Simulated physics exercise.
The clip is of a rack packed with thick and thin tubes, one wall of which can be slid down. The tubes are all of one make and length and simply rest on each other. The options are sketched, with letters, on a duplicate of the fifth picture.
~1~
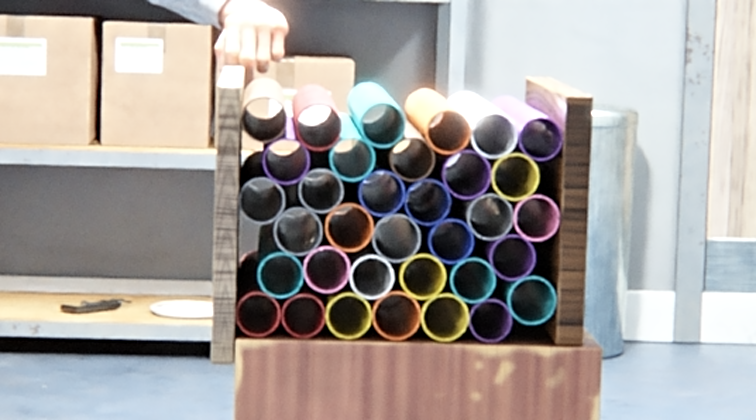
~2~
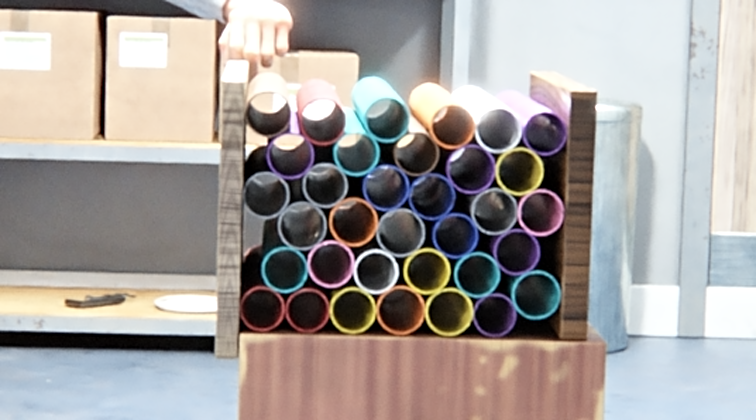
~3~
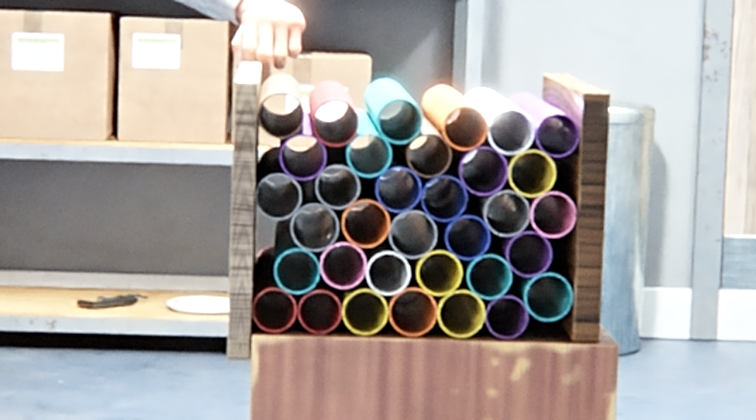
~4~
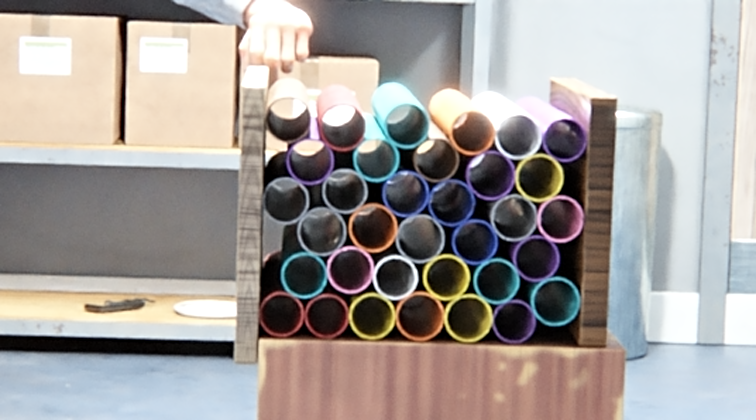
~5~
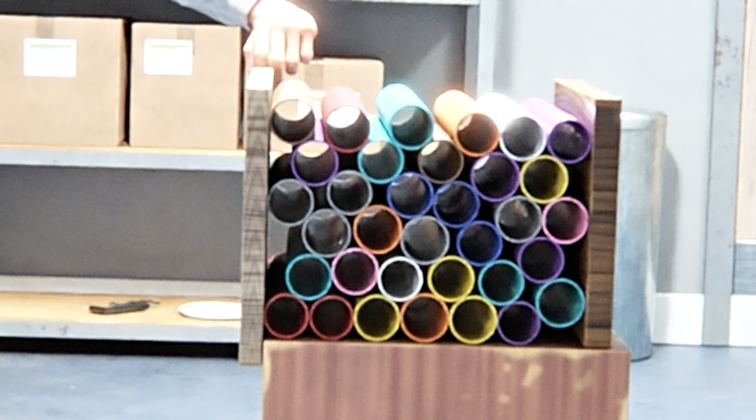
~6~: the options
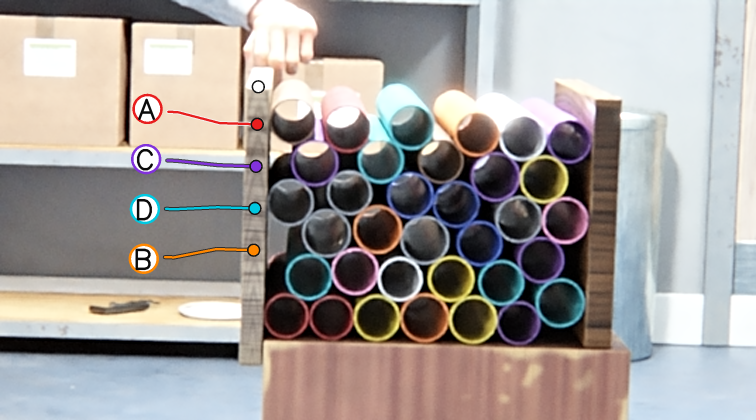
The clip opens on a rack packed with colourful thick and thin tubes between two upright boards, with a hand at the top of the left one. The whole view drifts slightly, the rack and the shelves behind shifting right together, while the hand, boards and stacked tubes show no clear movement of their own.
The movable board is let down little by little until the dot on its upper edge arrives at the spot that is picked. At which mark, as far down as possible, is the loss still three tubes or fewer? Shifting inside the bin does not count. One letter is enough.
B is the limit.
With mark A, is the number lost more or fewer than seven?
At A, fewer than seven.
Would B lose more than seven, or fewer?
It loses fewer than seven.
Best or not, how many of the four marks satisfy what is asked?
Four of the four.
On the copy, A at (258, 124); B at (254, 250); C at (257, 166); D at (255, 208); the white dot at (259, 87).
On B. First, top of the board (268, 162).
Then, top of the board (266, 247).
Finally, top of the board (265, 250), one out over the board.
By contrast, A none out over the board; C none out over the board; D none out over the board.
